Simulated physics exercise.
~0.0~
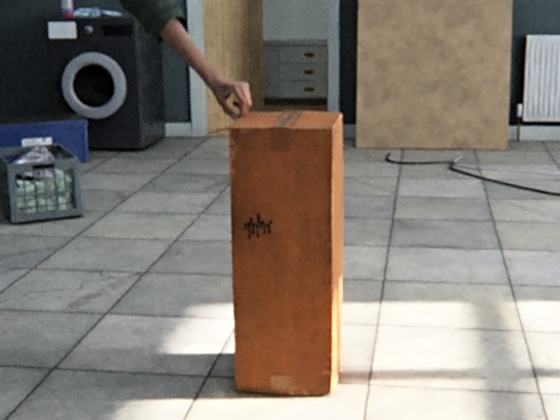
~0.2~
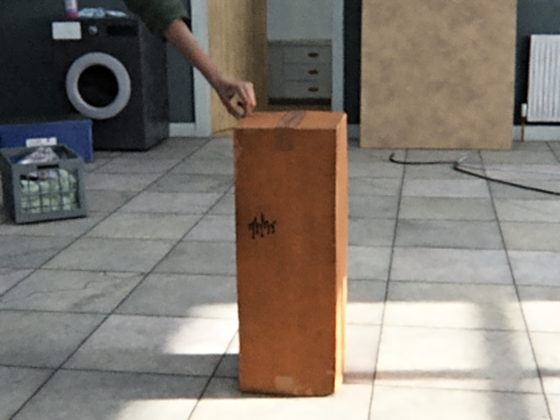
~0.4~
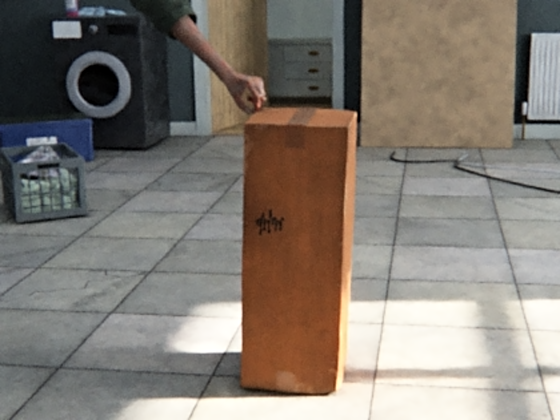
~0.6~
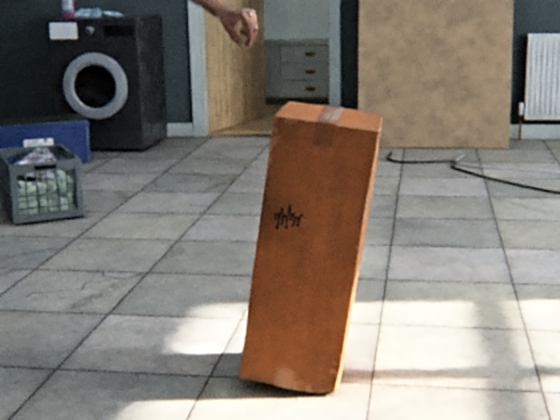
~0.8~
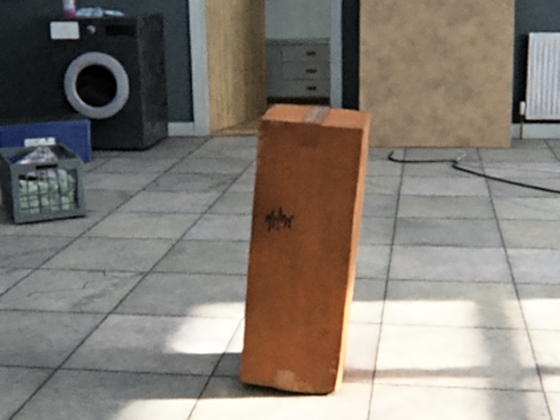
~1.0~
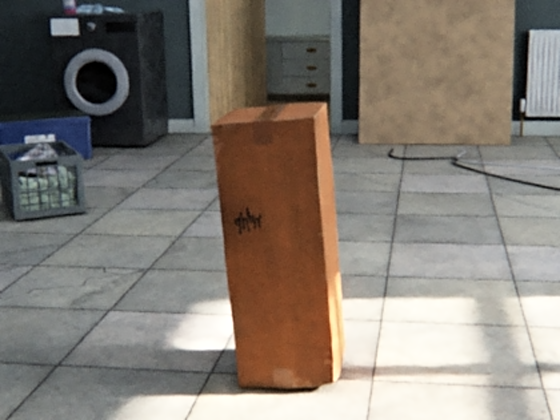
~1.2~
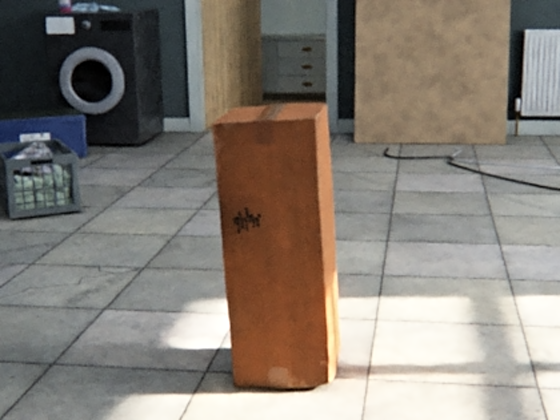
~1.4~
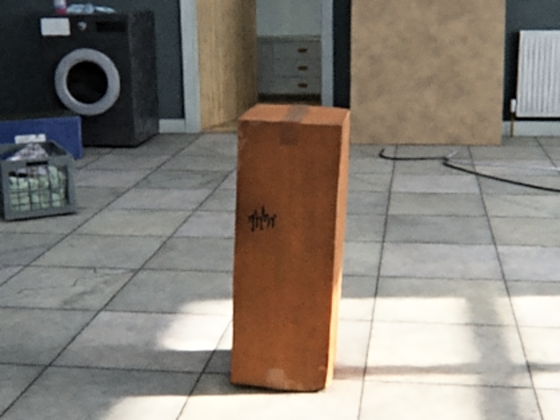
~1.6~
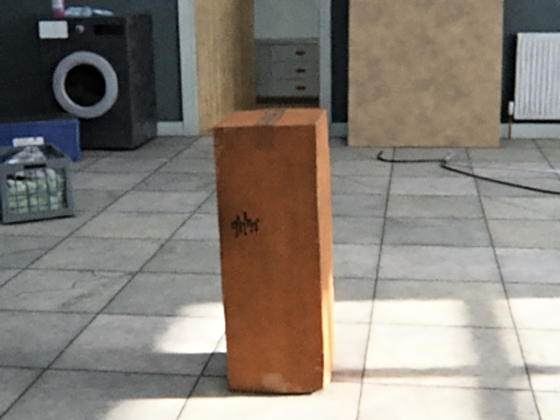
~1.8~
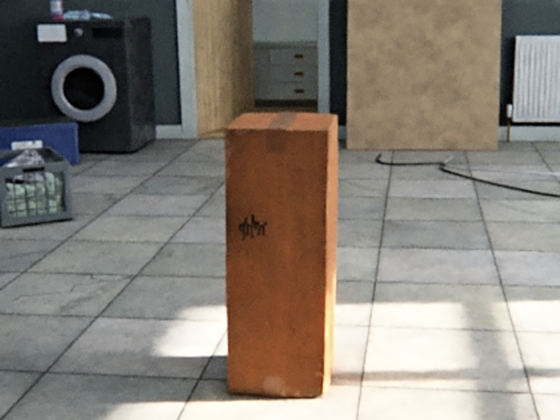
At first, a tall orange box stands upright on a grey tiled floor, with a hand reaching in from the upper left to touch its top, while a washing machine and a crate sit behind. The hand pushes the box, and it tips to the right. Then the hand lets go and draws back out of view, leaving the box leaning. The box swings back to the left past upright, then rocks right and left again in smaller movements. Finally, it settles on its base and stands upright by itself.
